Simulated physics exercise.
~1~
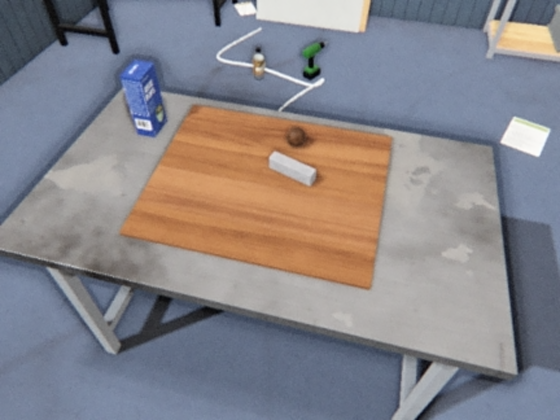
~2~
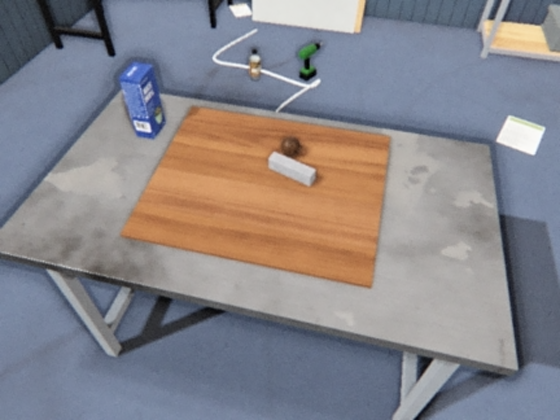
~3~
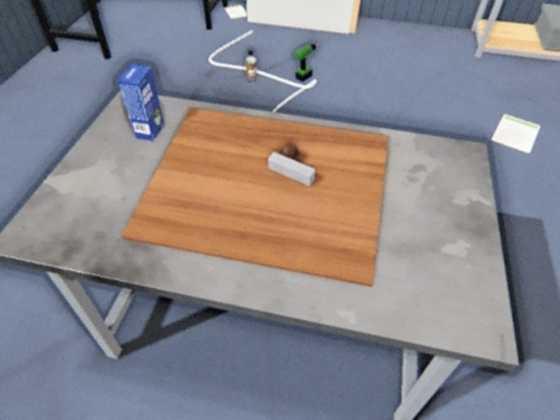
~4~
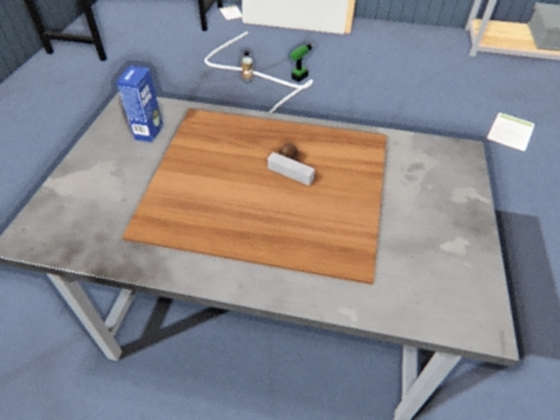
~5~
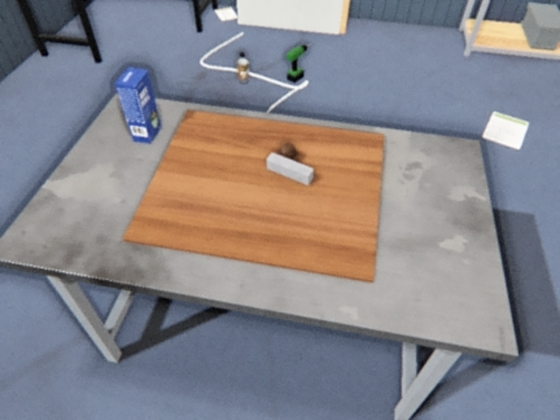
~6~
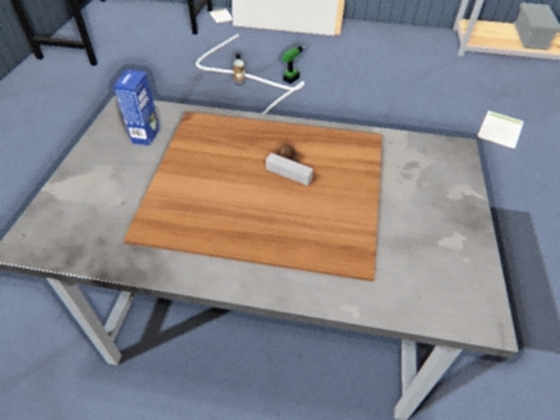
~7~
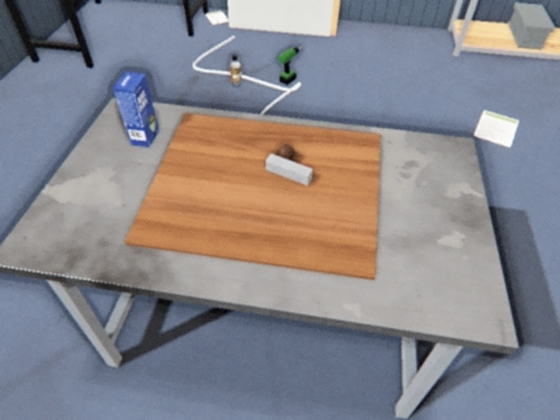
A small brown ball rests near the back of a wooden board lying on a grey, stained table, seen from above at an angle in a room with a blue floor. A pale grey block sits just in front of the ball, and a blue carton stands at the table's back left. Behind the table lie a green drill, a small bottle and a white hose. The ball rolls a short way down and left until it meets the block. It stays there, partly hidden behind the block, while the view drifts slightly sideways and the carton stays put.
